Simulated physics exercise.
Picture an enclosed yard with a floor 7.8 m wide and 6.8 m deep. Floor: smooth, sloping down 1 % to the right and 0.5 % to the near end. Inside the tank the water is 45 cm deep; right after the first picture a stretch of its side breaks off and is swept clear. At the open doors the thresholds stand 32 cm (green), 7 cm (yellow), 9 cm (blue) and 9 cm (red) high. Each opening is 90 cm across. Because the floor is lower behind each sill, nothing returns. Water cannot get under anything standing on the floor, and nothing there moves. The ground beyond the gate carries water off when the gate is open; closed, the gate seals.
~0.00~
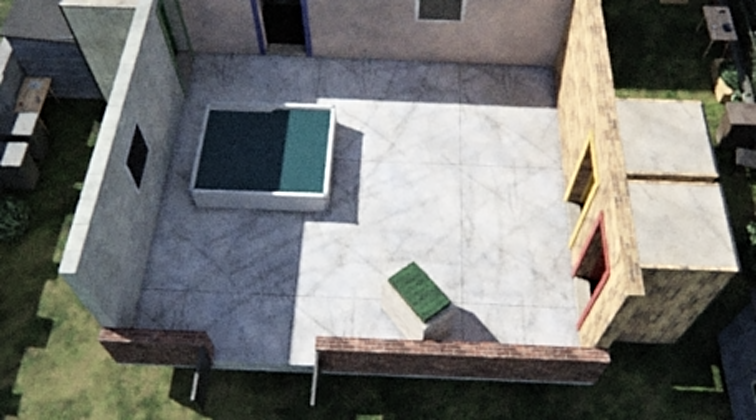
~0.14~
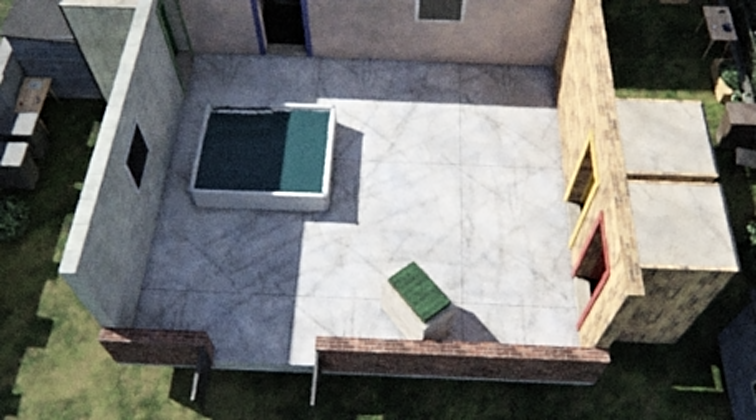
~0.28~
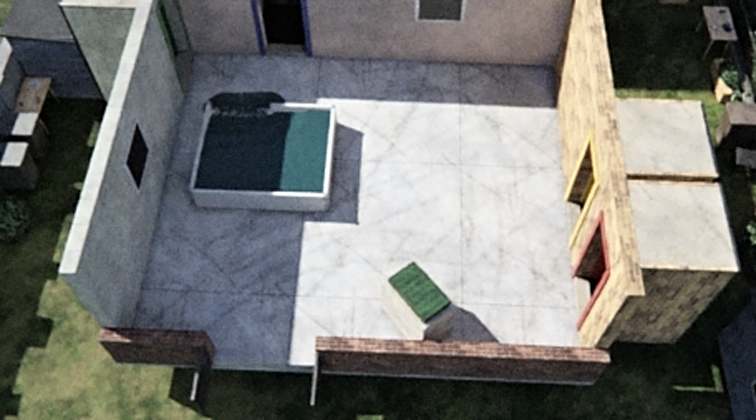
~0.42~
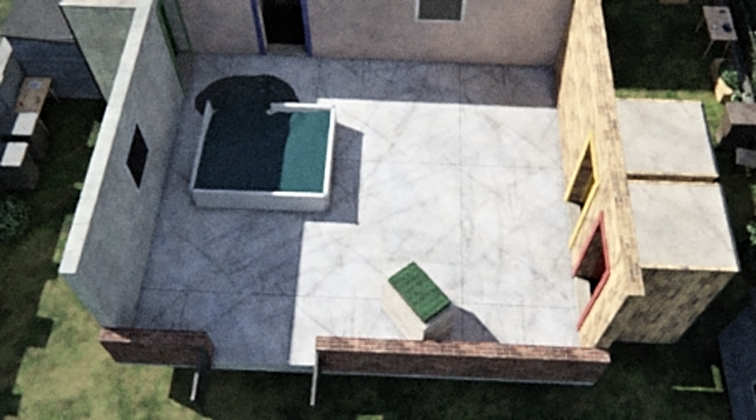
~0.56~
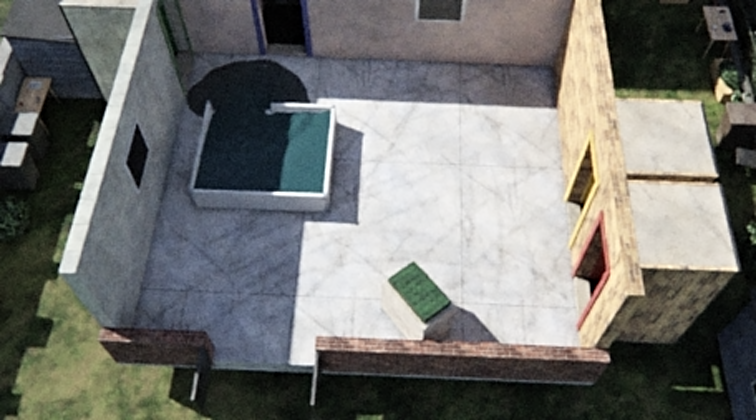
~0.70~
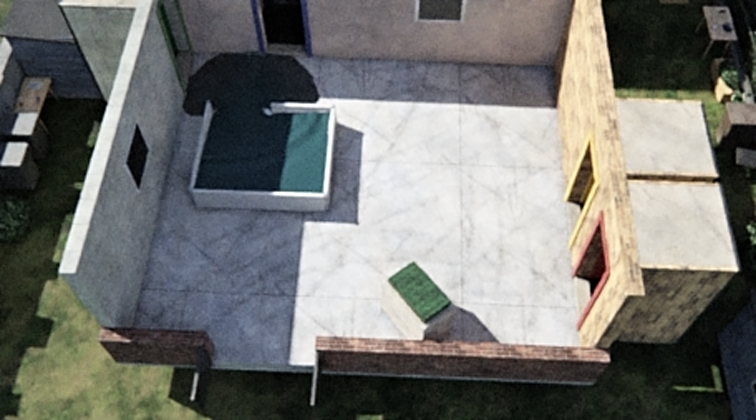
In a walled yard with a pale marble floor, dark water poured out over the far side of a large white tank and spread into a rounded pool toward the back wall.
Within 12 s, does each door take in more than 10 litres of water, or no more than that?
The green door undershoots the limit; the yellow door undershoots the limit; the blue door overshoots the limit; the red door undershoots the limit.
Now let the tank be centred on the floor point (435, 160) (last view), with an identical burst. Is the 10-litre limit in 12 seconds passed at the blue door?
Then, at blue, it's within bounds.
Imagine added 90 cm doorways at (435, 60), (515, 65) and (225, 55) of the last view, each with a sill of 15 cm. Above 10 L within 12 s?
Check each in turn: The first fails, the second fails, the third succeeds.
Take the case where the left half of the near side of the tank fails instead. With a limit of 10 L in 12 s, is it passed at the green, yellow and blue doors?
Door green stays within, door yellow stays within, door blue stays within.
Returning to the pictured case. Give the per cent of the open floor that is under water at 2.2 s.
About 10 per cent.
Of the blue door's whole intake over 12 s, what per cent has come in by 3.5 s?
It comes to about 65 per cent.
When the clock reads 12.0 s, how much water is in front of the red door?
Around 5.0 cm deep.
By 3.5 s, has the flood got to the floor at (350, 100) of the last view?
By then the spot is drenched.
After 1.4 s water covers 10 % of the floor and is deepest (32 cm) near (195, 54); green door 10 cm at the sill, 0 L in, yellow door not reached, blue door 21 cm at the sill, 21 L in, red door not reached.
After 2.2 s water covers 10 % of the floor and is deepest (36 cm) near (244, 56); green door 28 cm at the sill, 0 L in, yellow door not reached, blue door 22 cm at the sill, 67 L in, red door not reached.
After 3.5 s water covers 25 % of the floor and is deepest (22 cm) near (244, 56); green door 21 cm at the sill, 0 L in, yellow door not reached, blue door 19 cm at the sill, 138 L in, red door not reached.
After 7.0 s water covers 55 % of the floor and is deepest (13 cm) near (225, 68); green door 12 cm at the sill, 0 L in, yellow door 5 cm at the sill, 0 L in, blue door 12 cm at the sill, 207 L in, red door not reached.
After 12.0 s water covers 80 % of the floor and is deepest (12 cm) near (432, 357); green door 6 cm at the sill, 0 L in, yellow door 6 cm at the sill, 0 L in, blue door 5 cm at the sill, 214 L in, red door 5 cm at the sill, 0 L in.
